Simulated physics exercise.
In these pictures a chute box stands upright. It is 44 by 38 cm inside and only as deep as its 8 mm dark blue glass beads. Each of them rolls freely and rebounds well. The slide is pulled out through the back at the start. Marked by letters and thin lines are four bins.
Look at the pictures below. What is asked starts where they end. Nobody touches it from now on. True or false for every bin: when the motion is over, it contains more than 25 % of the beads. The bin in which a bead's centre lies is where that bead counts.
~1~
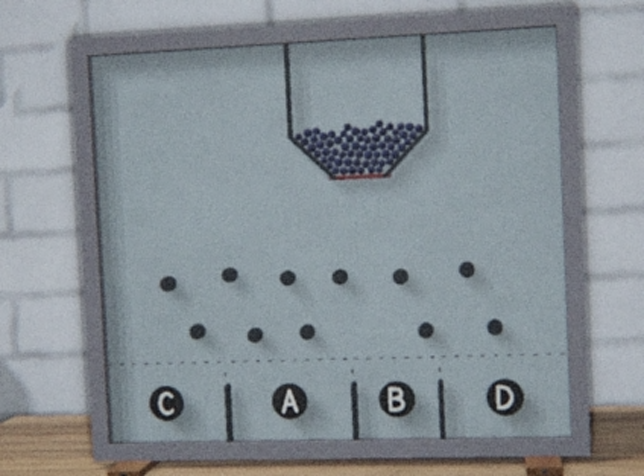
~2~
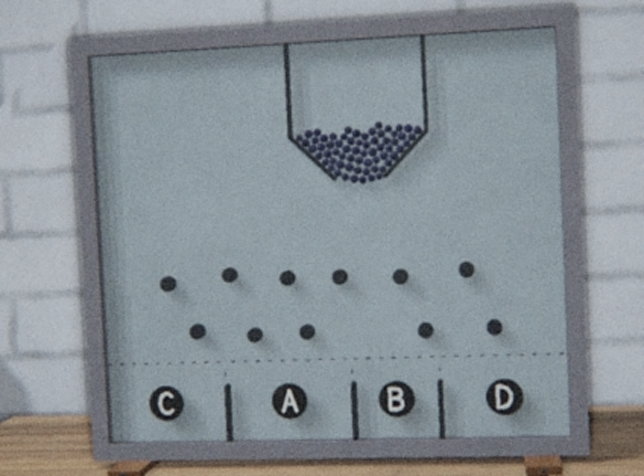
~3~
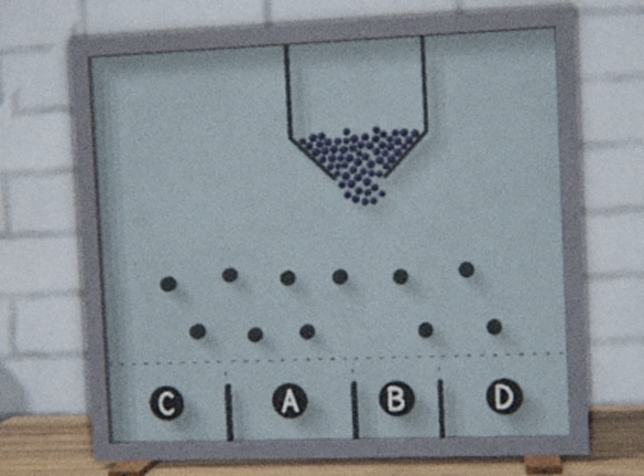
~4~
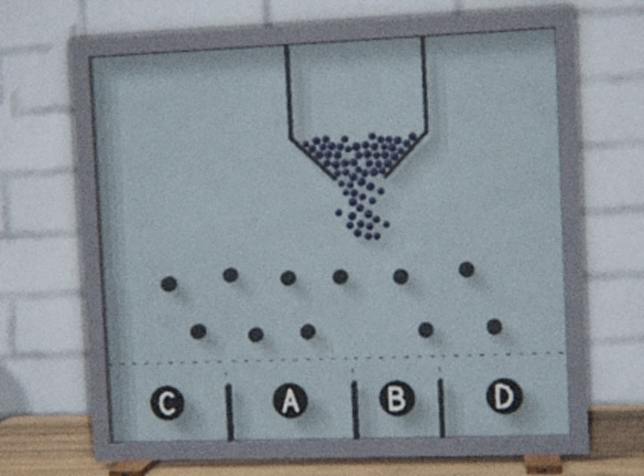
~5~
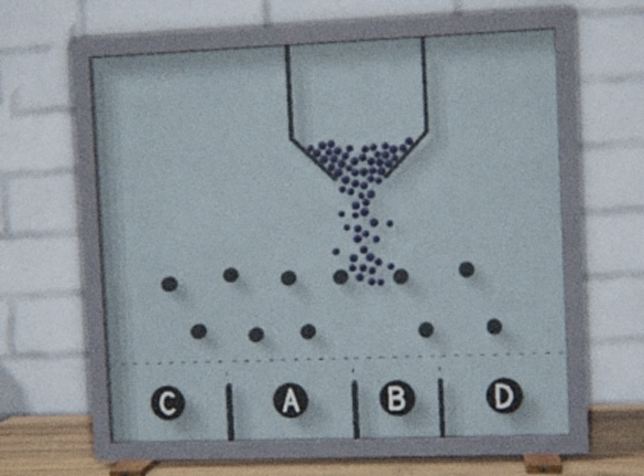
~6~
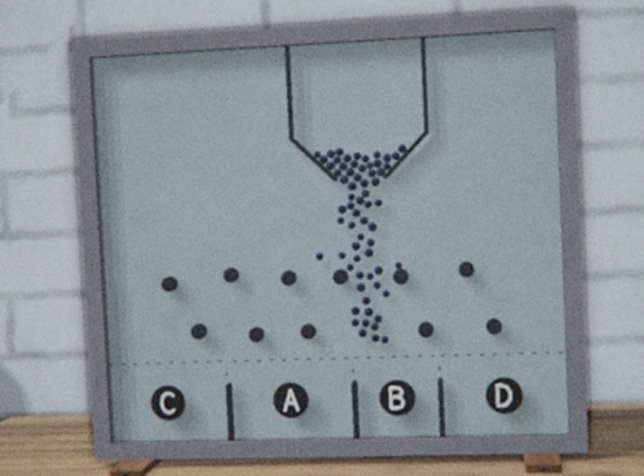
A - false, B - true, C - false, D - false.
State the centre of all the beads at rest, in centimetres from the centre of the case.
Some 5 cm right and 17 cm below.
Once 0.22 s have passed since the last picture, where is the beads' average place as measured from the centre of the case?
The middle sits around 5 cm right of it and 14 cm below it.
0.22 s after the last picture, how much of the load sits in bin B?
70 per cent.
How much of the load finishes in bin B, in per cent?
My estimate is some 85 in a hundred.
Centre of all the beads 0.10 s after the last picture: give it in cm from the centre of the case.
4 cm right, 7 cm below.
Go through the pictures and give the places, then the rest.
The first frame shows about 60 beads; load centre (356, 146); A (290, 401), B (397, 399), C (167, 403), D (505, 397); slide (331, 178) to (389, 175).
The second frame shows load centre (356, 151); 4 out, leading bead (363, 180); 11 fixed pegs, one at (198, 332).
The third frame shows load centre (358, 162); 12 out, leading bead (365, 202).
The fourth frame shows load centre (358, 170); 22 out, leading bead (377, 236).
The fifth frame shows load centre (361, 196); 33 out, leading bead (381, 282).
The sixth frame shows load centre (364, 221); 41 out, leading bead (385, 340); wall ends (229, 386), (354, 383), (440, 381), (287, 44) to (335, 179), (386, 177) to (423, 35).
Then, 0.10 s later than the last picture, the beads' middle is 4 cm right of and 7 cm below the centre; A 5 %, B 30 %.
Then, 0.22 s later than the last picture, the beads' middle is 5 cm right of and 14 cm below the centre; A 10 %, B 70 %.
Then, 0.45 s later than the last picture, the beads' middle is 5 cm right of and 16 cm below the centre; A 10 %, B 80 %, D 5 %.
At rest 1.9 s after the last picture, A 10 %, B 85 %, C 0 %, D 5 %.
